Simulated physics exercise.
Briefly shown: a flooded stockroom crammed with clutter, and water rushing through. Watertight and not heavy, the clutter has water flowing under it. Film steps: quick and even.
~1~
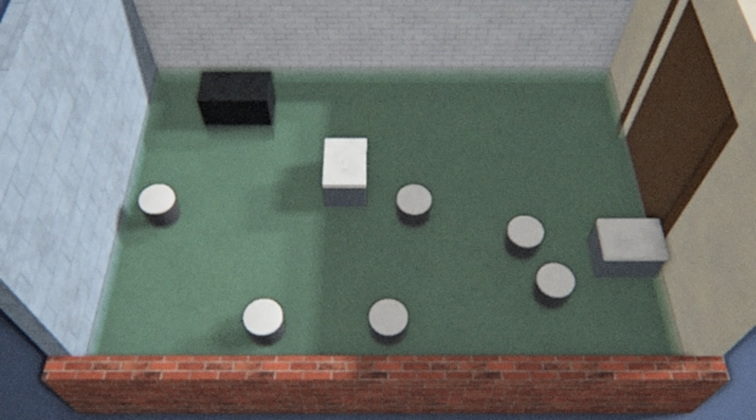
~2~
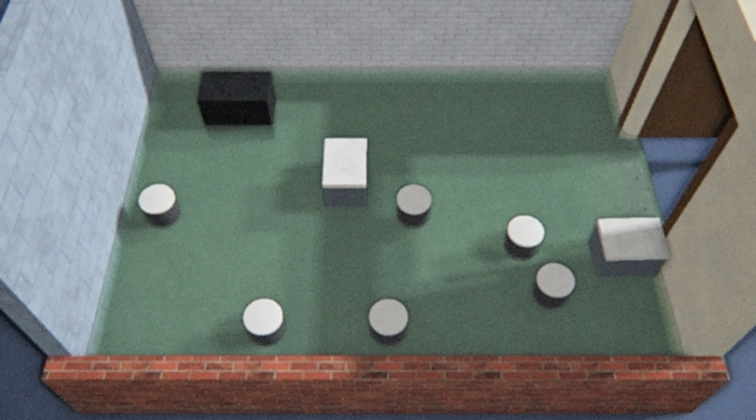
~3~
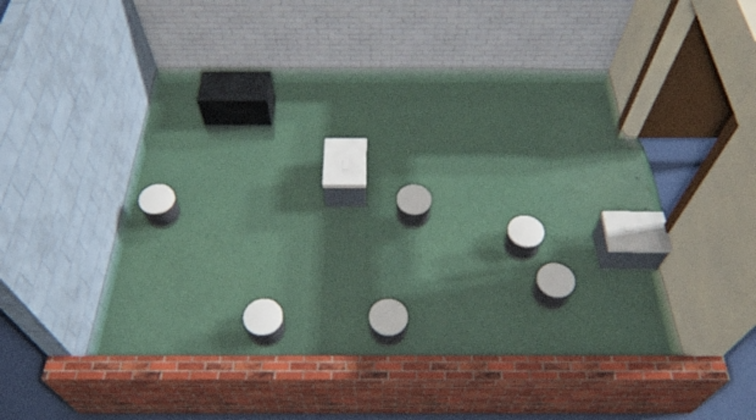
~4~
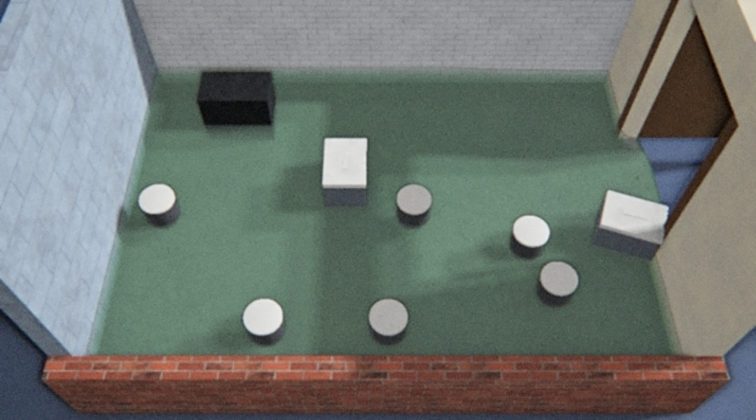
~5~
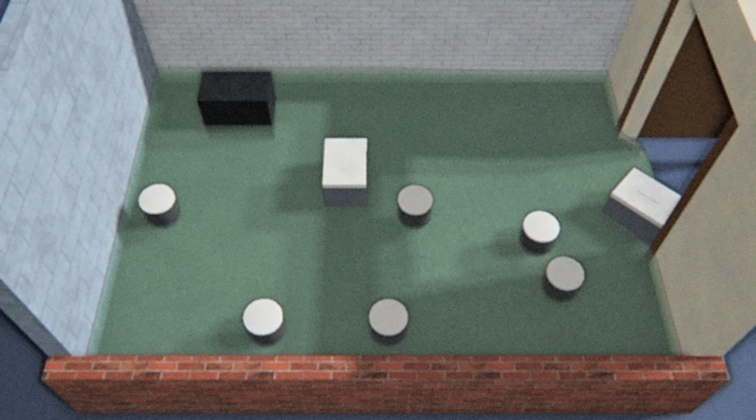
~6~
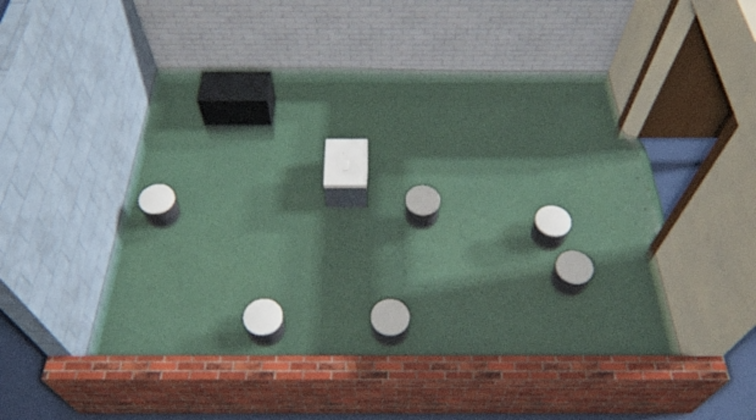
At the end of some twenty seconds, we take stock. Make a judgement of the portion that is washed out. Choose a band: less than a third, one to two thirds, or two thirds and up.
Two thirds and up.
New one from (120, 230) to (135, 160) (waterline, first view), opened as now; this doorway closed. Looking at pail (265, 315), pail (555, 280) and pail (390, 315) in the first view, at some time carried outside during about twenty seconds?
Escapes, remains, remains.
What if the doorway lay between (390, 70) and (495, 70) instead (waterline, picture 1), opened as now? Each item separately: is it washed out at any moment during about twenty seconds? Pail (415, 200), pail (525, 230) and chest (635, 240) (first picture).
My answer, each in turn: Lost, lost, not lost.
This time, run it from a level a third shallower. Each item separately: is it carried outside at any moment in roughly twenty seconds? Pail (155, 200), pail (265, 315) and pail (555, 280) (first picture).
For the three, in the order given: Remains in the room, remains in the room and leaves the room.
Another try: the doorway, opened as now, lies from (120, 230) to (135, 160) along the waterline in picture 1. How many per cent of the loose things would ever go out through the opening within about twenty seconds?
Some 40 per cent of the things, roughly.
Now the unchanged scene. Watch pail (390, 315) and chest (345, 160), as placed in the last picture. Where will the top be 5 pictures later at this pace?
Estimated positions: (449, 316) and (399, 159), approximately.
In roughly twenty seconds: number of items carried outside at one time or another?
So that is 6.
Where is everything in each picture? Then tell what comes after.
The first picture shows a pail at (526, 231), afloat; a pail at (556, 279) floats; 0 of 8 have shifted.
The second picture shows a pail at (526, 231) floats; a pail at (556, 279) floats; 0 of 8 have shifted.
The third picture shows a pail at (526, 231) floats; a pail at (556, 280) floats; 1 of 8 have shifted.
The fourth picture shows a pail at (531, 231) floats, close to its start; a pail at (560, 278), afloat, close to its start; 2 of 8 have shifted.
The fifth picture shows a pail at (541, 226) floats, close to its start; a pail at (566, 273), afloat, close to its start; 3 of 8 have shifted.
The sixth picture shows a pail at (553, 220), afloat, close to its start; a pail at (575, 266) floats, close to its start; 4 of 8 have shifted.
A moment on, 1 of 8 are out; 7 afloat.
Next, 4 of 8 are out; 4 afloat.
Later, 5 of 8 are out; 3 afloat.
In the end, 6 of 8 are out; 2 afloat.
